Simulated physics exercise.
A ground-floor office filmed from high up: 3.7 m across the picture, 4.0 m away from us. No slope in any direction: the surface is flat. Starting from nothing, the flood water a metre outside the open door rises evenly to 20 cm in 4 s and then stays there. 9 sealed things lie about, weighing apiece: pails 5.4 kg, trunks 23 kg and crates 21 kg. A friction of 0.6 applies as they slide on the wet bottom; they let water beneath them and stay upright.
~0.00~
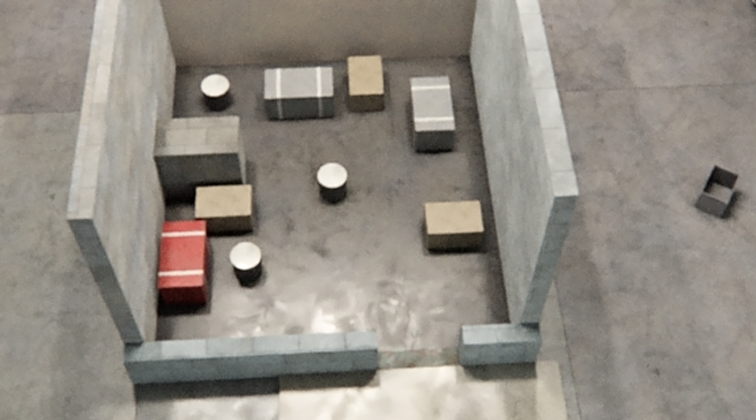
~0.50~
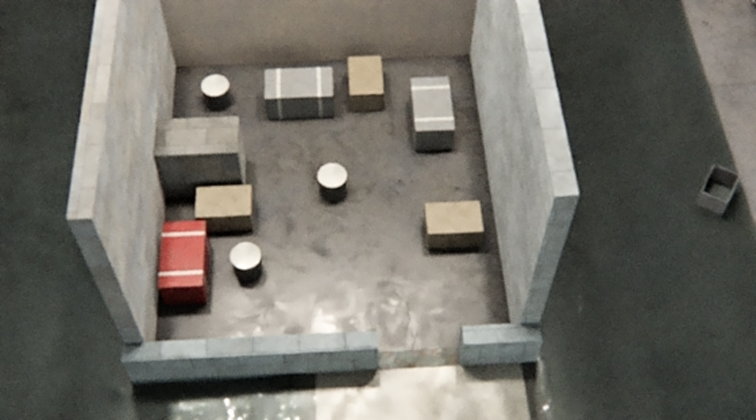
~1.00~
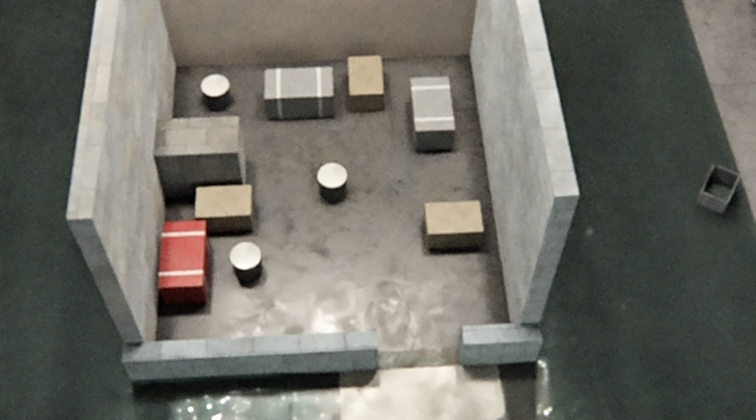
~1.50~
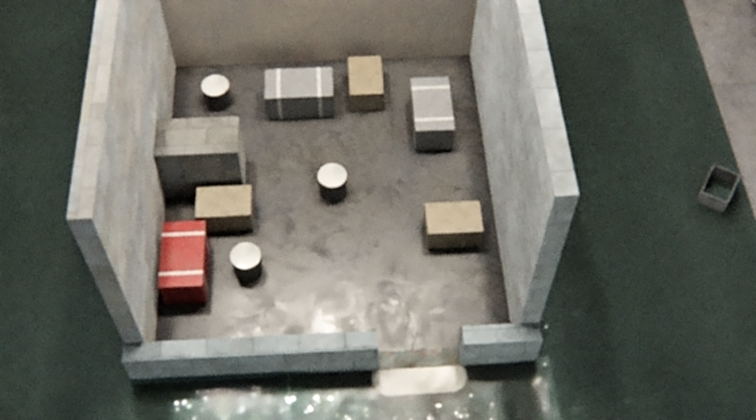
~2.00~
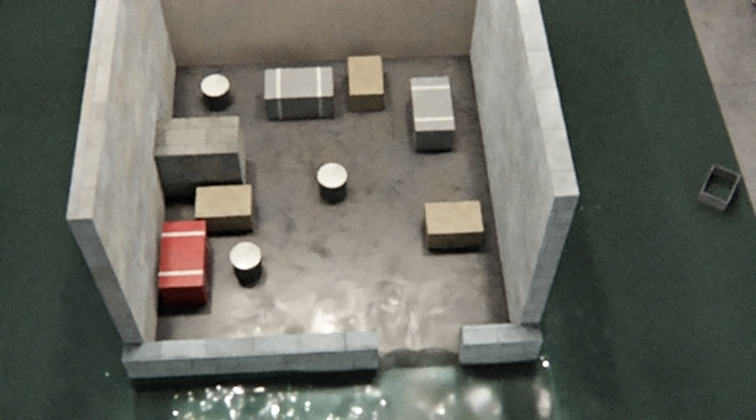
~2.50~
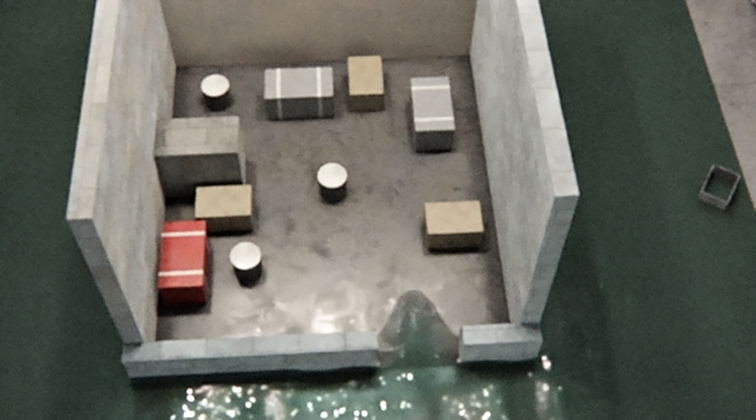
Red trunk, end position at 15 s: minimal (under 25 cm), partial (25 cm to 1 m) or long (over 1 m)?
Result: Essentially stationary.
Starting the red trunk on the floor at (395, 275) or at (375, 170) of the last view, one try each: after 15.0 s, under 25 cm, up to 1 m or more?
Goes far off, then goes far off.
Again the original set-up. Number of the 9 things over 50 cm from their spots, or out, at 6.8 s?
Tally at that time: 0.
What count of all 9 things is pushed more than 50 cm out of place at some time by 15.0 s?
That comes to 6.
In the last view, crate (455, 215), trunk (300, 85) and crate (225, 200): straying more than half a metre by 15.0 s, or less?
Result, in order: Bigger / bigger / not bigger.
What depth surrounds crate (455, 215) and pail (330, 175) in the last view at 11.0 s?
Roughly 10 and 10 cm.
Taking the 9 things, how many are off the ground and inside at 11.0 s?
Total: 5.
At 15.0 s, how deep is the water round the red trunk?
Near 5 cm deep.
After 3.5 s the red trunk is near (182, 253), 0.0 m from its start, aground; 0 afloat.
After 6.8 s the red trunk is near (182, 253), 0.0 m from its start, aground; 0 afloat.
After 11.0 s the red trunk is near (182, 253), 0.0 m from its start, aground; 5 afloat.
After 15.0 s the red trunk is near (182, 253), 0.0 m from its start, aground; 6 afloat.
